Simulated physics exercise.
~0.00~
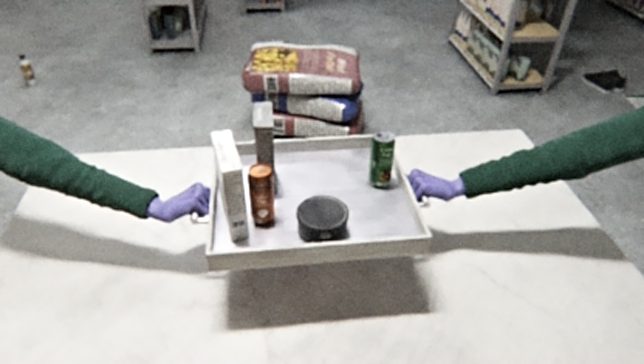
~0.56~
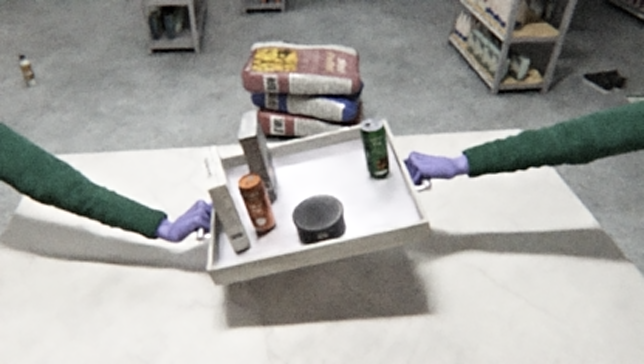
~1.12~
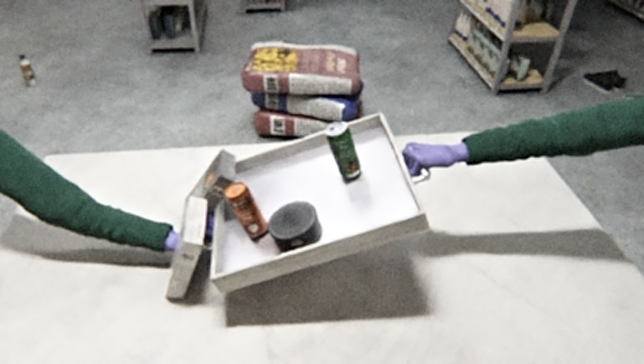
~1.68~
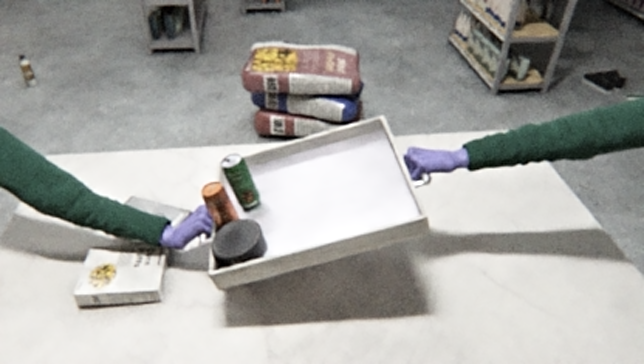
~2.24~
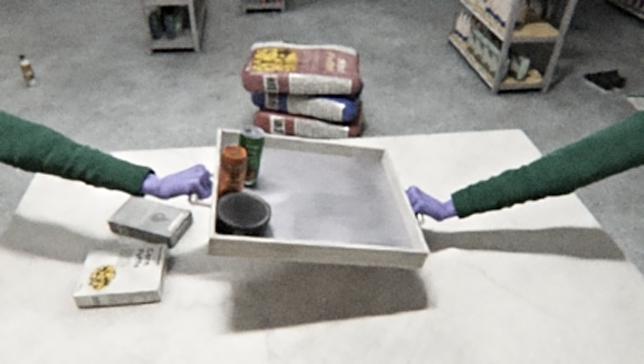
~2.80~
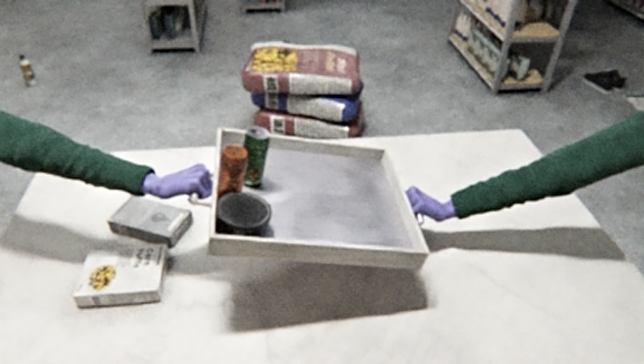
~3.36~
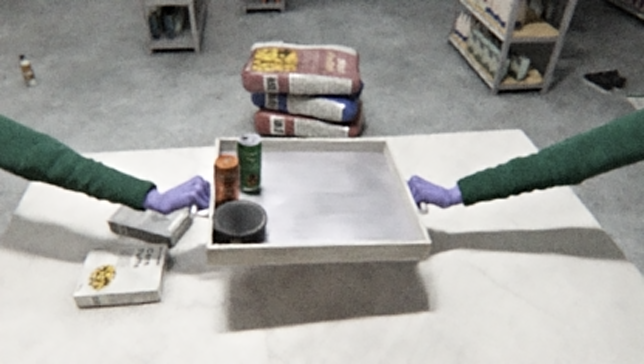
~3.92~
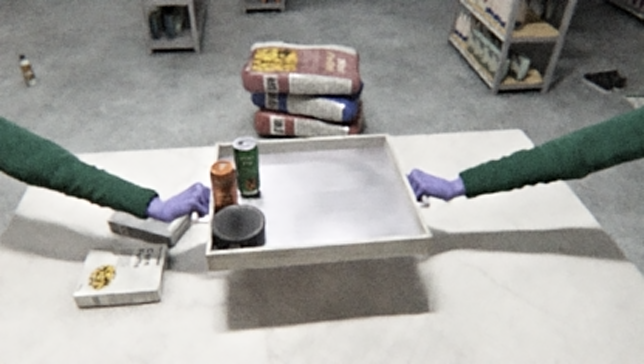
At first, two purple-gloved hands hold a white tray level above a pale table, with a white packet, a grey packet, an orange can, a green can and a black tub standing on it. The left edge dips, and both packets tip over that side and drop onto the table. The tub and the two cans slide down toward the low edge, the green can travelling farthest. The tray then swings the other way, right edge down, but the three stay gathered at the left. Finally it returns to level, both cans still upright beside the tub, while the packets lie on the table.
